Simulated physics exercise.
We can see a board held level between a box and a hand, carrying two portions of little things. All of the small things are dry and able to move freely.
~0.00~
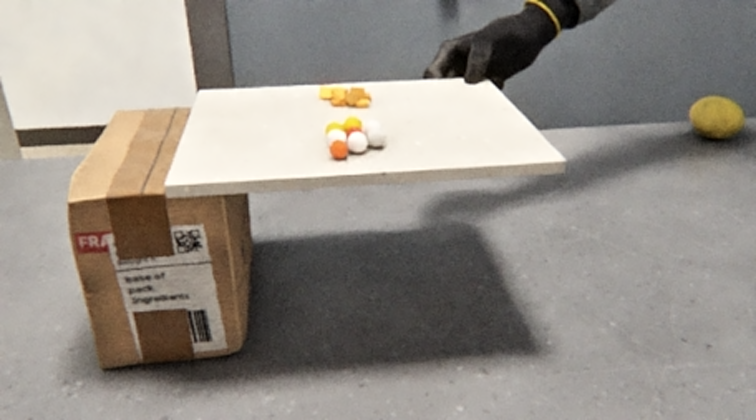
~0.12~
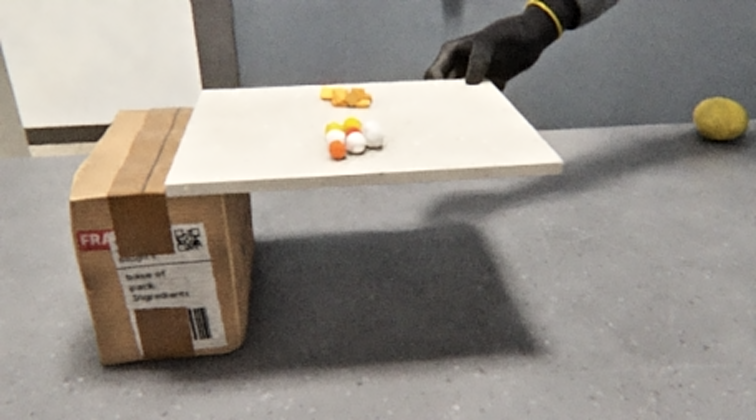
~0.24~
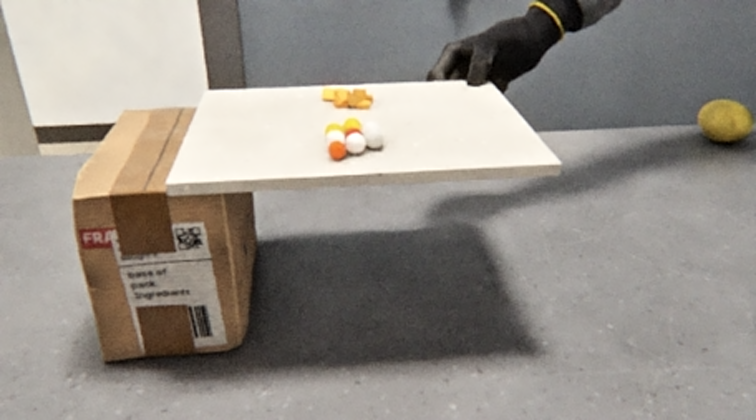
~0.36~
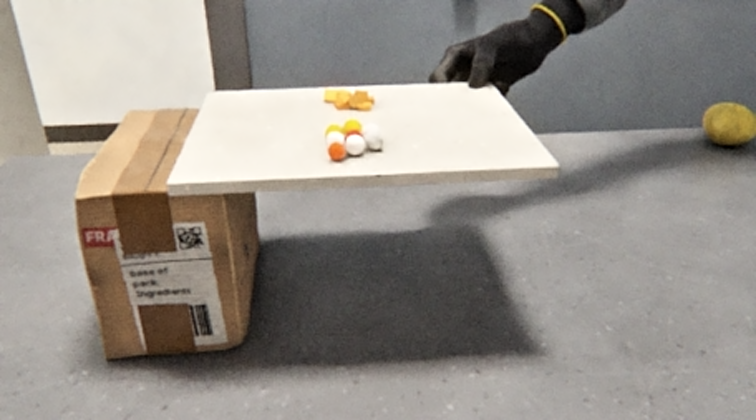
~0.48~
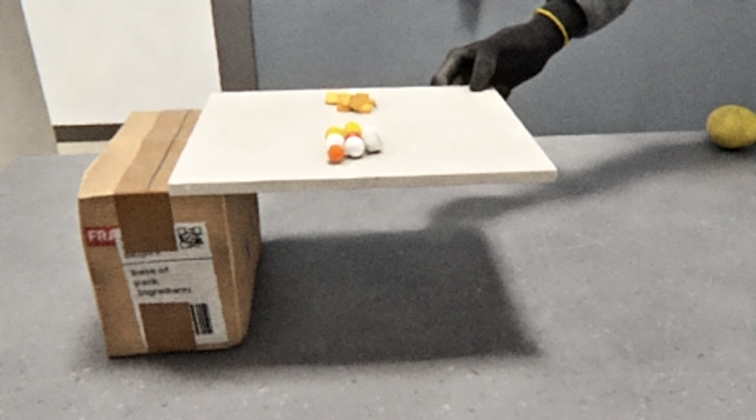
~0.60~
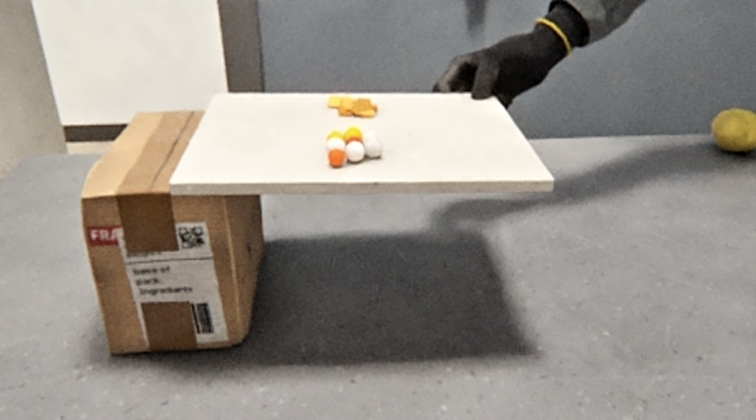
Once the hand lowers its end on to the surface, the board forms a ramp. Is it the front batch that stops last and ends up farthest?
Yes.
After 0.98 s, board sloping at 12°; near batch the whole lot still on the board; far batch the whole lot still on the board.
After 1.47 s, board sloping at 26°; near batch mostly up to a board's length out; far batch the whole lot still on the board.
After 2.00 s, board resting at 38°; near batch mostly up to a board's length out; far batch mostly less than half a board's length out.
In the end (3.5 s), board resting at 38°; near batch mostly more than two board lengths out, the bulk gone off the counter; far batch mostly less than half a board's length out; the near batch has gone farther.
